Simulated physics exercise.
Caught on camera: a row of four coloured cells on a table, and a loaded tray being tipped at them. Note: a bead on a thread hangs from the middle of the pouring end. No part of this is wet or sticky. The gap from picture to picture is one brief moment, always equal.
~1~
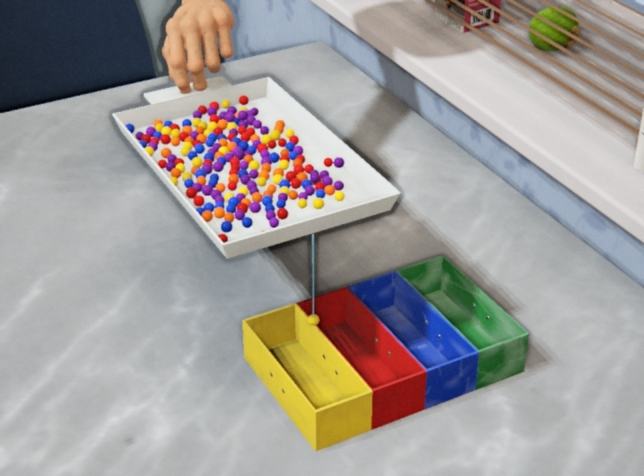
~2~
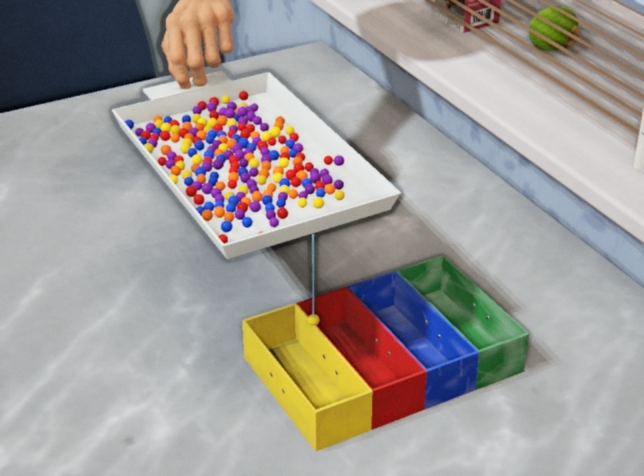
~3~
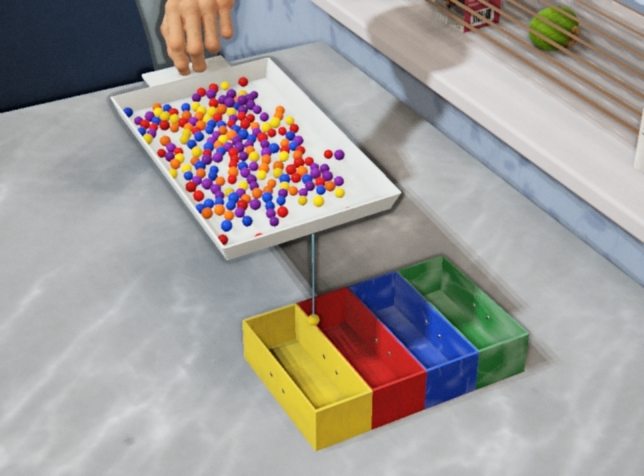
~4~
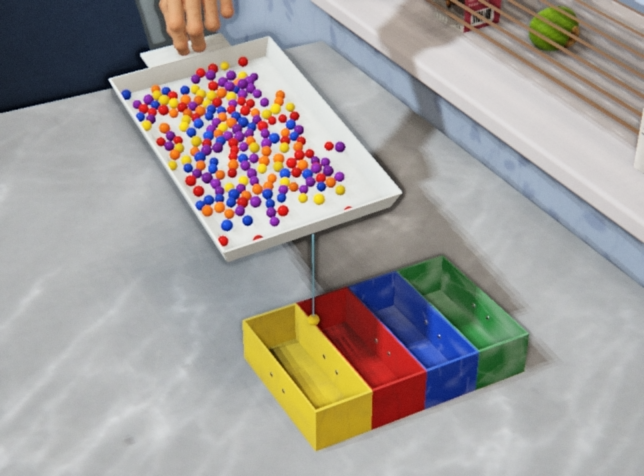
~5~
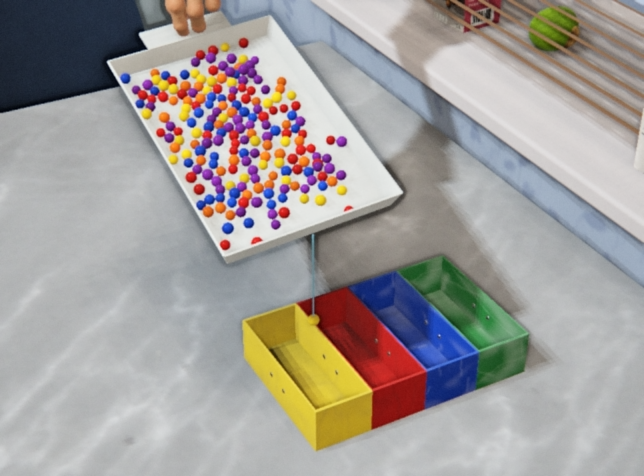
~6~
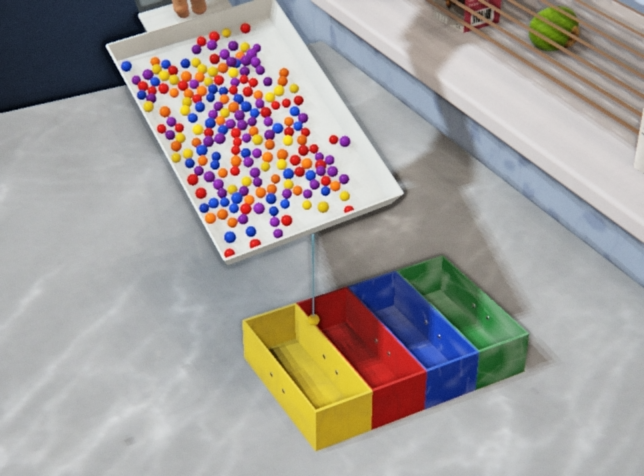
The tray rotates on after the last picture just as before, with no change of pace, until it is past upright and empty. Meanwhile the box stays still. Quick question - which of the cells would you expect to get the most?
I would expect the yellow cell to get the most.
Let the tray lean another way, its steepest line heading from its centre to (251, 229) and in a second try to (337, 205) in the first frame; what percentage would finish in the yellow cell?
Shares: 20 %, then 0 %.
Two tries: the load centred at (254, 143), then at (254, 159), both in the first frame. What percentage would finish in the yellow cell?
It's 30 percent the first time and 30 percent the second.
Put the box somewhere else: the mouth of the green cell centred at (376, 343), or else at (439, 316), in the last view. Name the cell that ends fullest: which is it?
First try: The red one; second try: That yellow cell.
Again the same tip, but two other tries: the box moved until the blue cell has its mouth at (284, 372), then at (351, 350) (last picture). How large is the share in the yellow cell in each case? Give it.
Trial 1 around 0 percent, trial 2 around 40 percent.
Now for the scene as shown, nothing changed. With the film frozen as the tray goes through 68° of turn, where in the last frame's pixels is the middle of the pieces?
The load is centred about (279, 253).
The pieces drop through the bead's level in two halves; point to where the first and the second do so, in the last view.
I'd say around (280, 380) at first, then around (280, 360).
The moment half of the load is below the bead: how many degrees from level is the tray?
The angle is roughly 85° at that point.
Shortly afterwards, tray tipped steeply; near two thirds on the tray; a little in the yellow cell; near a third falling or outside the box.
Next, tray tipped past a quarter turn; near a quarter in the yellow cell; a little in the red cell; only a few in the blue cell; near two thirds falling or outside the box.
Some moments later, tray tipped past a quarter turn; near a quarter in the yellow cell; a little in the red cell; only a few in the blue cell; near two thirds falling or outside the box.
In the end, tray tipped past a quarter turn; near a quarter in the yellow cell; a little in the red cell; only a few in the blue cell; none at all in the green cell; near two thirds outside the box.
